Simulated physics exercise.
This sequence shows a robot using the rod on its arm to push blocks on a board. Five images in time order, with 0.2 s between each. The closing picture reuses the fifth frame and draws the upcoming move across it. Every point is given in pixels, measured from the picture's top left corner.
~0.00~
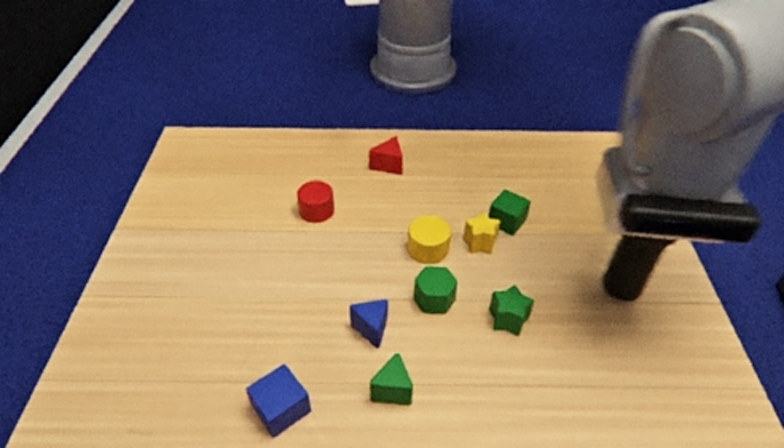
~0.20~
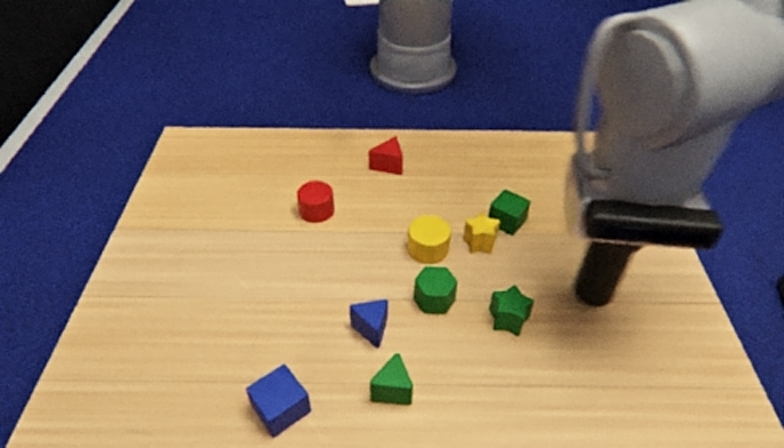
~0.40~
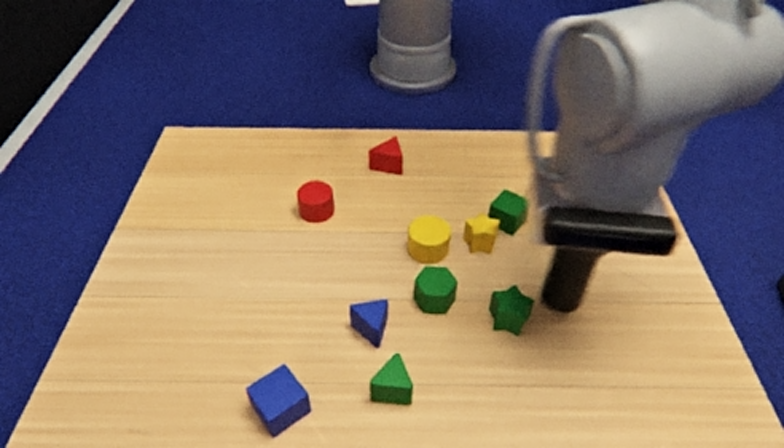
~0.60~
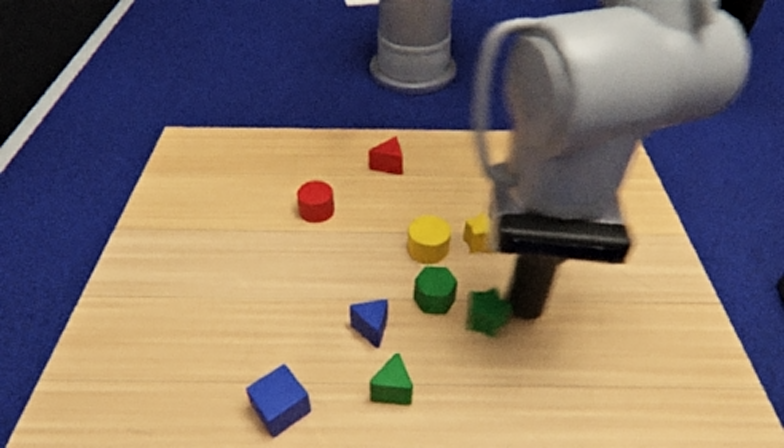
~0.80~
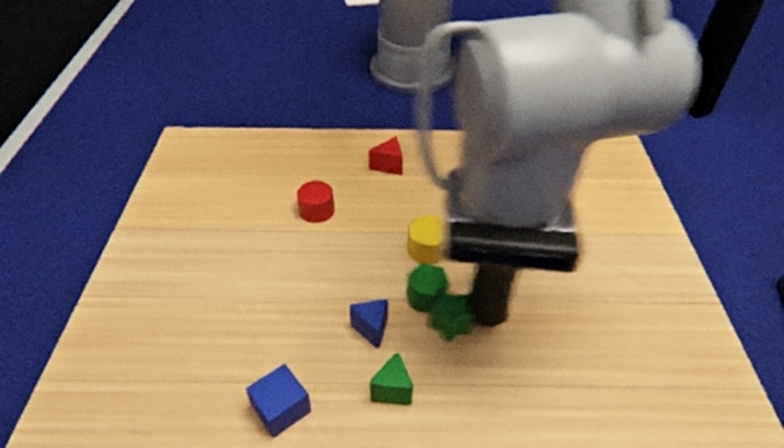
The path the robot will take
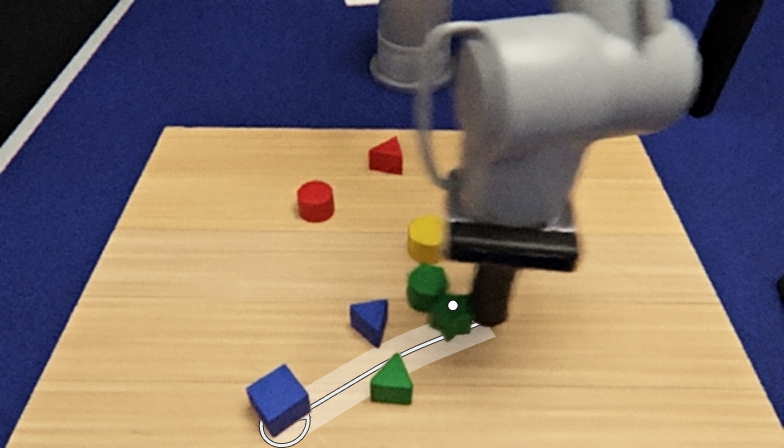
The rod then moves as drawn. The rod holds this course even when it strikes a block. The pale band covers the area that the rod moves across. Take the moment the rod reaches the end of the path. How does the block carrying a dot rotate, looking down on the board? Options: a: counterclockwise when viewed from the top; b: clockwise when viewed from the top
b
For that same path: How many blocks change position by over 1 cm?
Three or more blocks.
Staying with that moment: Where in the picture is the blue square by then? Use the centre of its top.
Its top middle is near (234, 399).
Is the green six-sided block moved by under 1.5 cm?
Short answer: Yes.
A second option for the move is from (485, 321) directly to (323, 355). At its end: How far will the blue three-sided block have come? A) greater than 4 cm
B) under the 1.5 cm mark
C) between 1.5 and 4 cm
A
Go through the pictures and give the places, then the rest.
In the first frame, tip of the rod (622, 286), middles of tops, blue square (277, 391), blue three-sided block (371, 311), green three-sided block (393, 373), green six-sided block (436, 280), green star block (513, 300).
In the second frame, rod (593, 292), nothing pushed.
In the third frame, rod (561, 297), nothing pushed.
In the fourth frame, rod (526, 304), green star block (490, 302).
In the fifth frame, rod (487, 311), blue square (277, 391), blue three-sided block (371, 311), green three-sided block (393, 373), green six-sided block (428, 278), green star block (453, 305).
The line goes from (485, 321) through (388, 362) to (285, 423); the dot is on the green star block.
On the path given first. One third of the way, rod (421, 336); blue three-sided block (359, 311), turned 25° clockwise; green six-sided block (424, 277), turned 15° clockwise; green star block (384, 328).
Two thirds of the way, rod (354, 371); blue three-sided block (341, 308), turned 50° clockwise; green three-sided block (375, 391), turned 95° anticlockwise; green six-sided block (424, 277), turned 15° clockwise; green star block (319, 342), turned 50° clockwise.
At the end, rod (282, 413); blue square (234, 399), turned 50° clockwise; blue three-sided block (341, 308), turned 50° clockwise; green three-sided block (374, 393), turned 100° anticlockwise; green six-sided block (424, 277), turned 15° clockwise; green star block (316, 343), turned 65° clockwise.
